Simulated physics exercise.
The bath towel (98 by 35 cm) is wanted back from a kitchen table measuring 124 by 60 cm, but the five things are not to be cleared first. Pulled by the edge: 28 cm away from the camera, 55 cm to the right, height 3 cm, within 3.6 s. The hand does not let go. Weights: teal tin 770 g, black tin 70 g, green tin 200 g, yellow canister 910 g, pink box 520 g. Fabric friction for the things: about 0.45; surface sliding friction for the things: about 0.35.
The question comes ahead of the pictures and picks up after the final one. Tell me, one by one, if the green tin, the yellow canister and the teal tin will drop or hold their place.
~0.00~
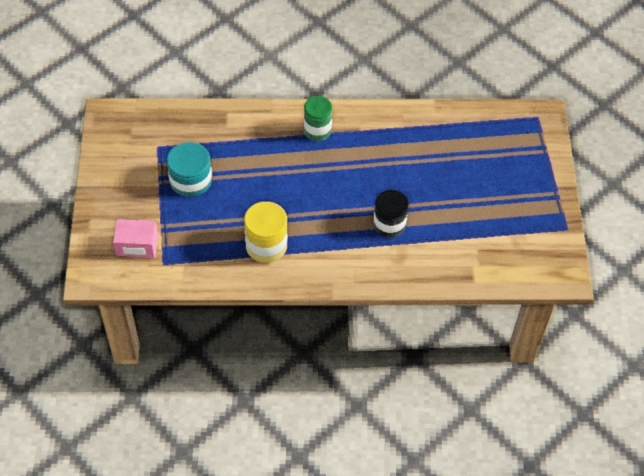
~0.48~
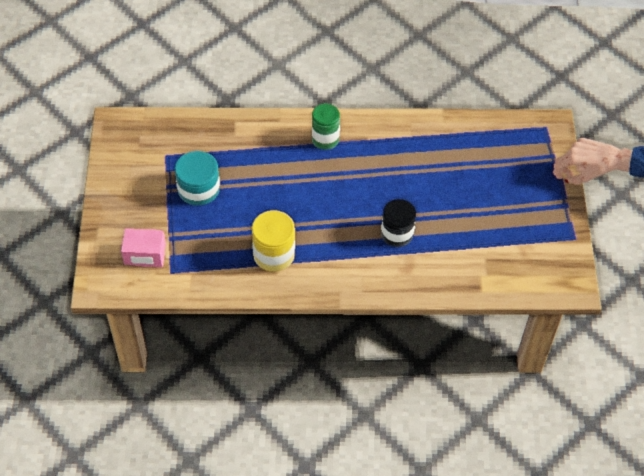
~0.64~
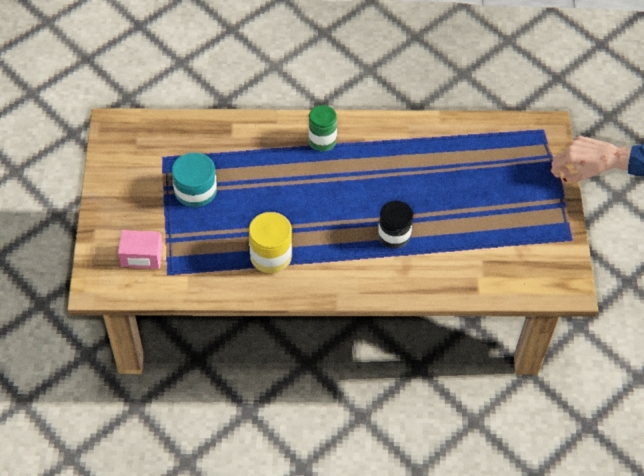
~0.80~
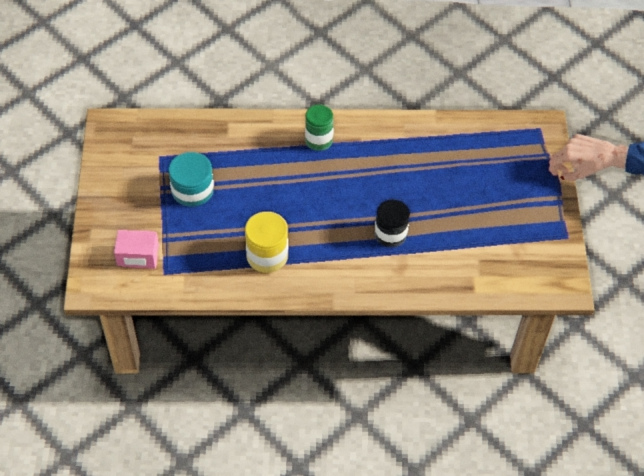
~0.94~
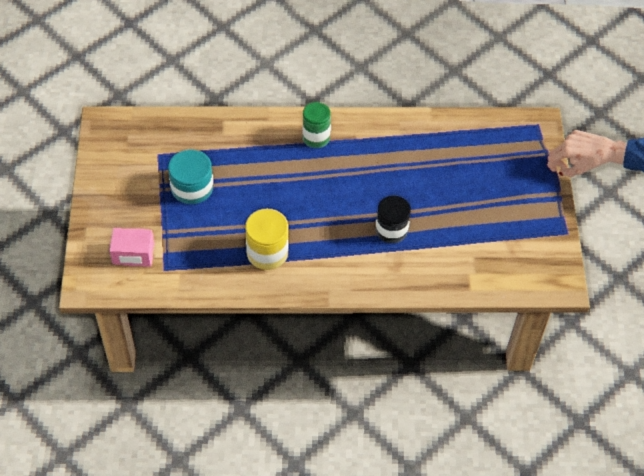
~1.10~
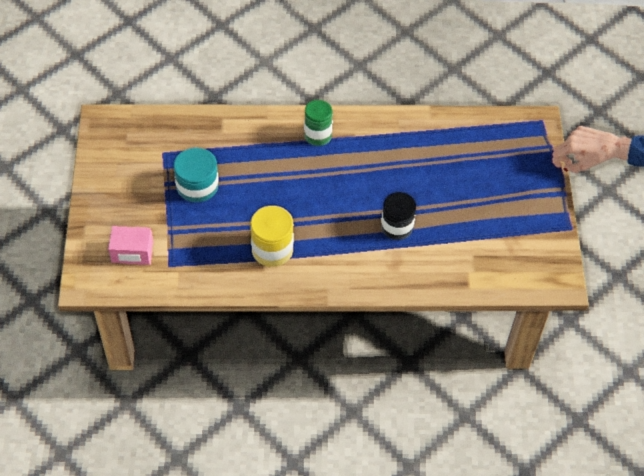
One by one: Green tin - drops; yellow canister - holds its place; teal tin - holds its place.
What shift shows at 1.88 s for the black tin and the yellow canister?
The black tin has shifted 20 cm and the yellow canister 15 cm.
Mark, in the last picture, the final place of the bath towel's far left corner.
It settles at roughly (373, 122).
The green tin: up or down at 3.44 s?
Green tin still up.
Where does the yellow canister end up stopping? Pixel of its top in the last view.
Resting point is at approximately (509, 156).
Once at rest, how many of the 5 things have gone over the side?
The count is 1.
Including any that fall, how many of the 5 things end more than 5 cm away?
After counting, the figure is 4.
By 1.9 s, 90 % of the bath towel is still over the top; yellow canister 17 cm off its start, teal tin 17 cm off its start, green tin 9 cm off its start.
By 2.7 s, 70 % of the bath towel is still over the top; yellow canister 37 cm off its start, teal tin 36 cm off its start, green tin 20 cm off its start.
By 3.4 s, 50 % of the bath towel is still over the top; yellow canister 55 cm off its start at (478, 166), teal tin 53 cm off its start at (397, 134), green tin on its side, 28 cm off its start at (417, 94).
By 4.2 s, 45 % of the bath towel is still over the top; yellow canister 62 cm off its start, teal tin 60 cm off its start, green tin over the edge.
By 5.8 s, 45 % of the bath towel is still over the top; yellow canister 63 cm off its start at (509, 156), teal tin 60 cm off its start at (425, 126), green tin over the edge, black tin 66 cm off its start at (622, 149).
